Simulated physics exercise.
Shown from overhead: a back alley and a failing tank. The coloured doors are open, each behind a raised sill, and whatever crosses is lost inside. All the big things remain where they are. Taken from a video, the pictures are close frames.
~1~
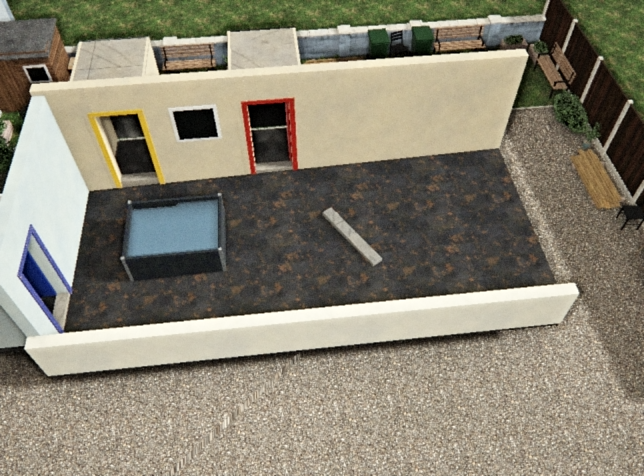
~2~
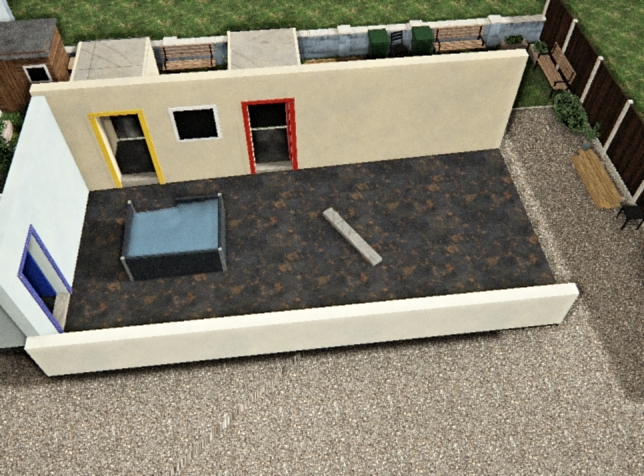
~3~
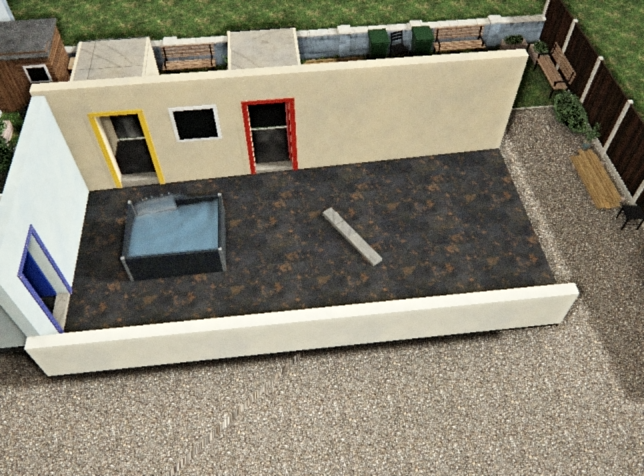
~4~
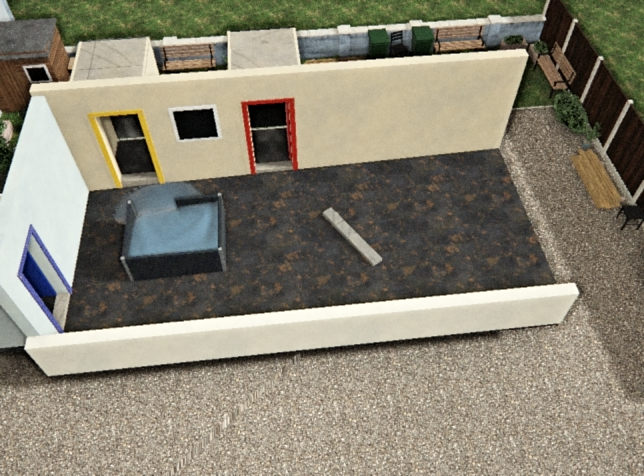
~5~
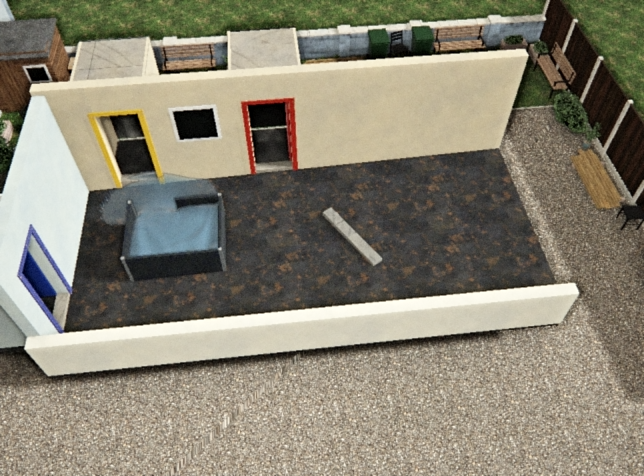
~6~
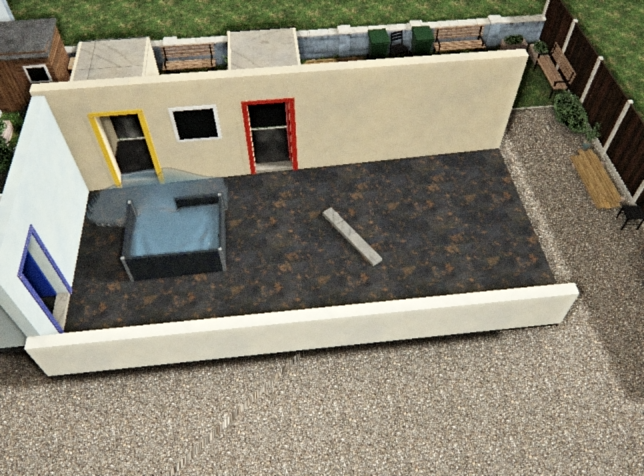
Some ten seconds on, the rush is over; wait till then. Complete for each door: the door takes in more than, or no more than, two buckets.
Completed: The yellow door takes in more than two buckets; the blue door takes in more than two buckets; the red door takes in no more than two buckets.
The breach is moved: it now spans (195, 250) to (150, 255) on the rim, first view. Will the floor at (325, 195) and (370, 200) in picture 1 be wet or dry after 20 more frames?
Untouched, then untouched.
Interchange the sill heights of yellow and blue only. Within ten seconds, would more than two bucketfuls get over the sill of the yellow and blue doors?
I reckon the yellow gets more than that, and the blue gets less than that.
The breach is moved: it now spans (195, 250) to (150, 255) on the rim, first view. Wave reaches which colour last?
Answer: The red door.
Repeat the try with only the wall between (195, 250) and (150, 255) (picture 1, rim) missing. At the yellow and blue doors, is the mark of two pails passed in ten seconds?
I'd say the yellow door lets in too little, and the blue door ends up above.
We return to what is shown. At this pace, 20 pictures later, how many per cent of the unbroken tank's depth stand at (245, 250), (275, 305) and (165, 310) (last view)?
First spot roughly 0 %, second 0 %, third 0 %.
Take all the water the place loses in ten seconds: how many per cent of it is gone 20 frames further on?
By my reckoning, 75 %.
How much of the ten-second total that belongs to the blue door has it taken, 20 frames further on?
Around 0 in a hundred.
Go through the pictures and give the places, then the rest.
Still water in the tank at (174, 228), in the first frame.
Water pours out on the tank's far side and has run to a hidden place, in the second frame.
The front is at (182, 198), out from the gap on the tank's far side, in the third frame.
Water pours out on the tank's far side and has run to (175, 182), in the fourth frame.
The front is at (120, 188), out from the gap on the tank's far side, in the fifth frame.
Water pours out on the tank's far side and has run to (105, 189), in the sixth frame.
A moment on, water covers 10 % of the floor; the yellow door far over two buckets in, the blue door not reached, the red door wet at the sill, nothing in.
Next, water covers 25 % of the floor; the yellow door far over two buckets in, the blue door not reached, the red door wet at the sill, nothing in.
Then, water covers 45 % of the floor; the yellow door far over two buckets in, the blue door wet at the sill, nothing in, the red door wet at the sill, nothing in.
Later, water covers 65 % of the floor; the yellow door far over two buckets in, the blue door under two buckets in, the red door wet at the sill, nothing in.
In the end, water covers 60 % of the floor; the yellow door far over two buckets in, the blue door over two buckets in, the red door wet at the sill, nothing in.
